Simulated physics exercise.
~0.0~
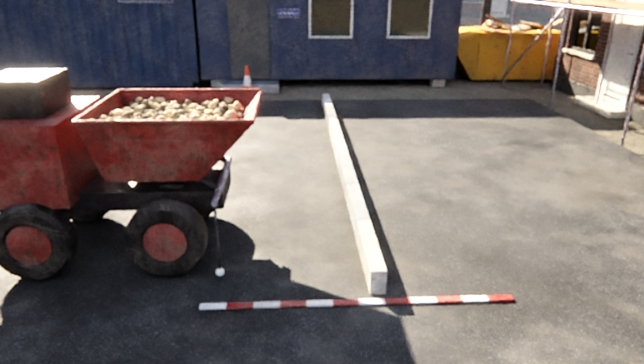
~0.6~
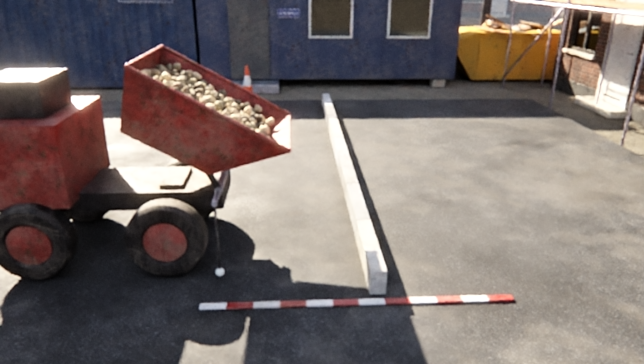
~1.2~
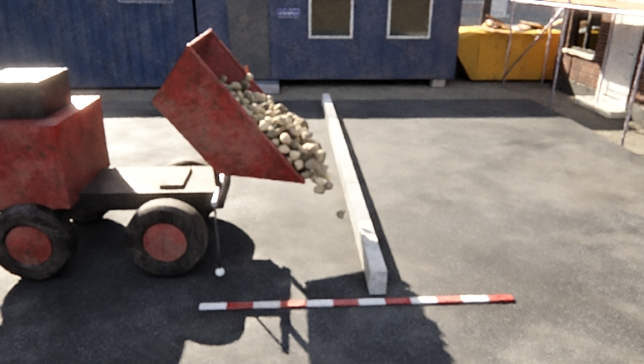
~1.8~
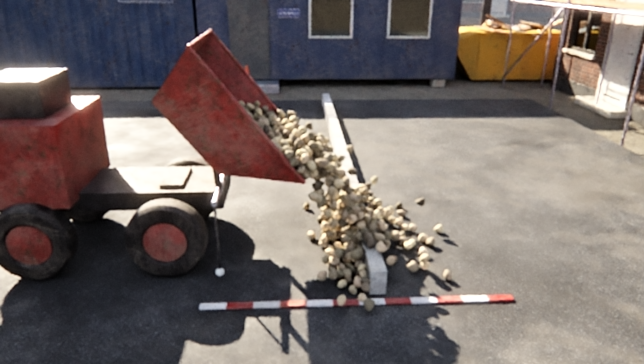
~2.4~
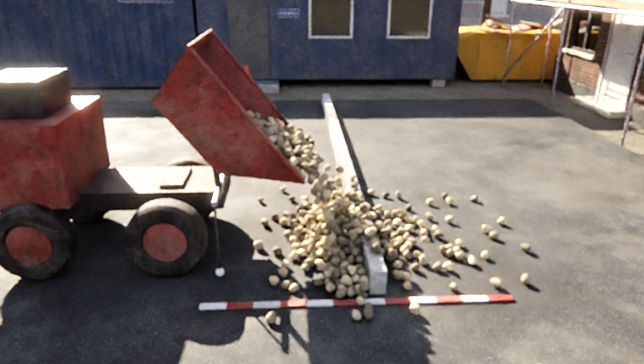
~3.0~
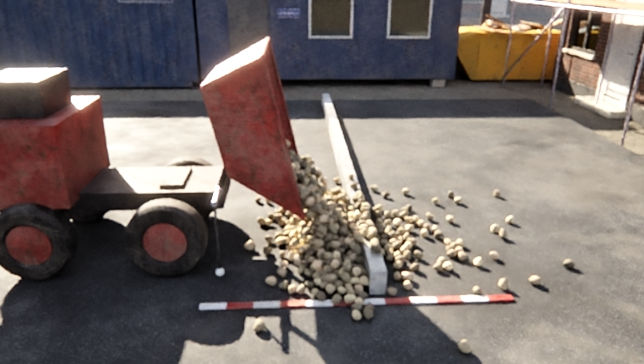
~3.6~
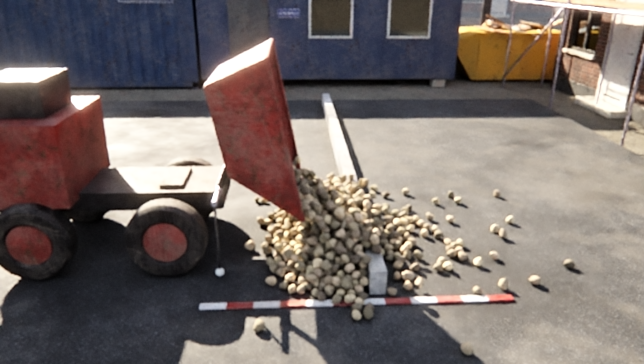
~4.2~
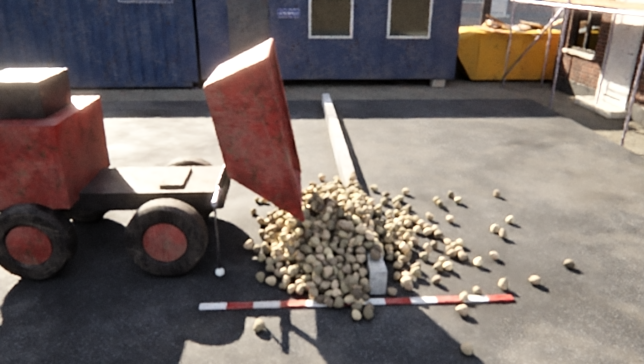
A red skip on a site dumper tips up to the right in two stages, pouring round beach stones onto the ground around a pale kerb, until they lie in a heap mostly on the near side, with some scattered beyond it and the skip still steeply raised.
